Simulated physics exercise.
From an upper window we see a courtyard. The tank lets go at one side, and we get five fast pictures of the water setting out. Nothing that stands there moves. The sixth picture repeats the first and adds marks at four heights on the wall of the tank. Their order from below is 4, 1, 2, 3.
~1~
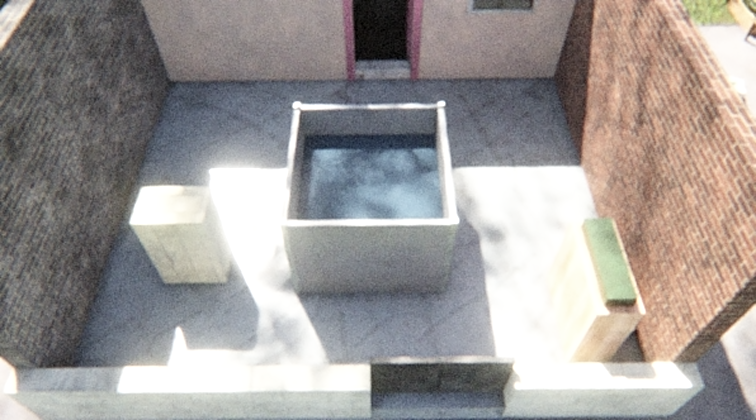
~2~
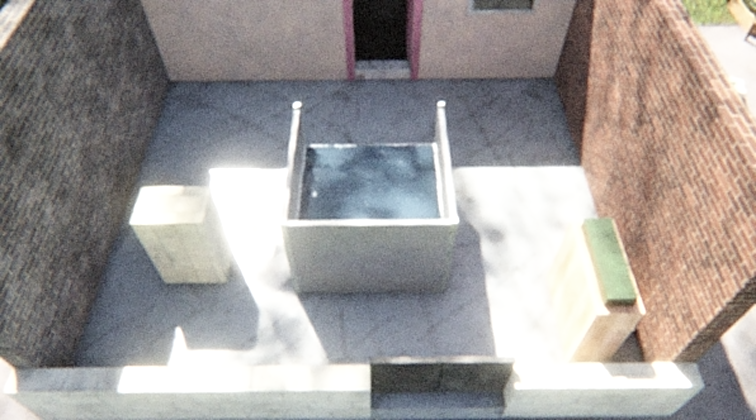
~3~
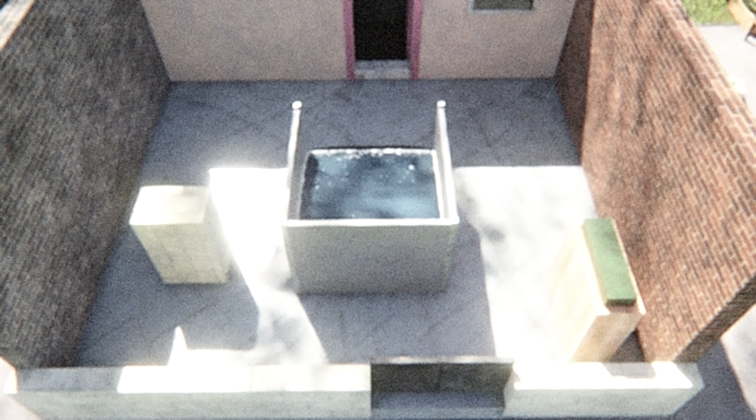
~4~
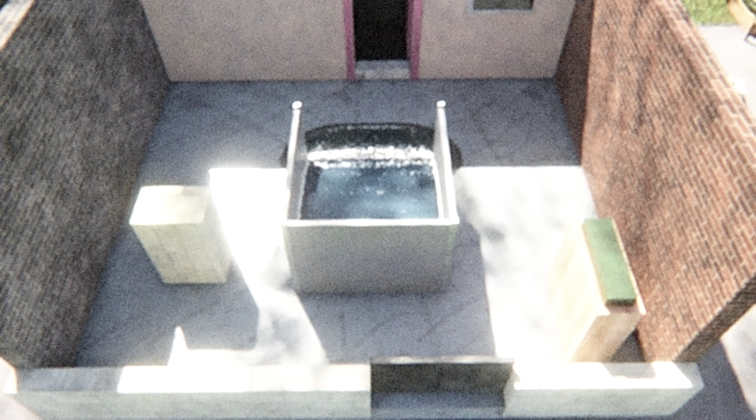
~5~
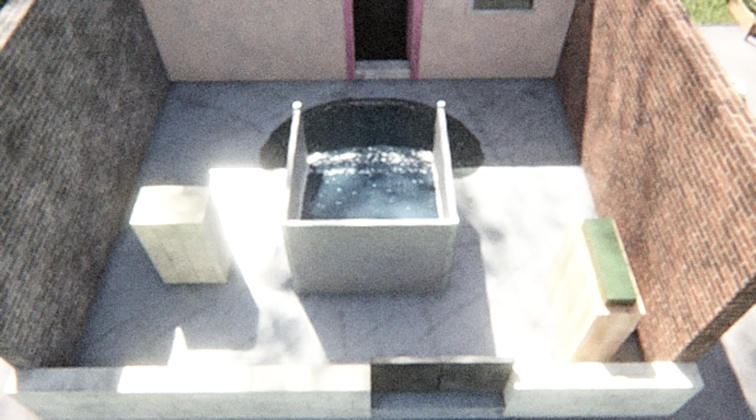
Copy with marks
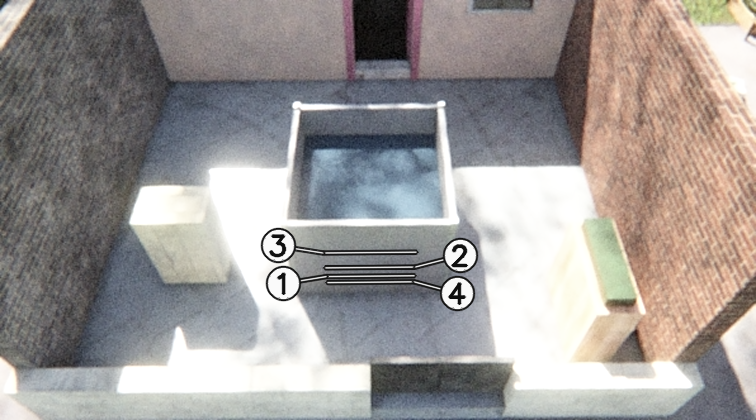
Water stands in an open grey tank in the middle of a paved courtyard, seen from above through an unmoving view, until the tank's far wall disappears. Around it are a pink-framed doorway behind, a pale block at left, a green-topped one at right, brick side walls and a low front wall. The water pours out backward, foaming, and a dark wet patch spreads behind the tank and to both sides.
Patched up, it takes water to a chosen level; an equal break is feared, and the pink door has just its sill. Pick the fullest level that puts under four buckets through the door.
It is 1.
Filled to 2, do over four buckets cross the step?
Yes, that goes wrong.
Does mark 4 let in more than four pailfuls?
No.
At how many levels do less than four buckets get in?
Two of them.
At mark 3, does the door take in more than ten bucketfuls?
Yes, clearly.
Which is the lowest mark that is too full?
That is mark 2.
In white, 1 at (370, 276); 2 at (370, 267); 3 at (369, 252); 4 at (370, 282); from the bottom up 4, 1, 2, 3.
For mark 1, a bucket or two gets in.
For mark 2, about 10 bucketfuls get in.
For mark 3, dozens of bucketfuls pour in.
For mark 4, nothing gets over.
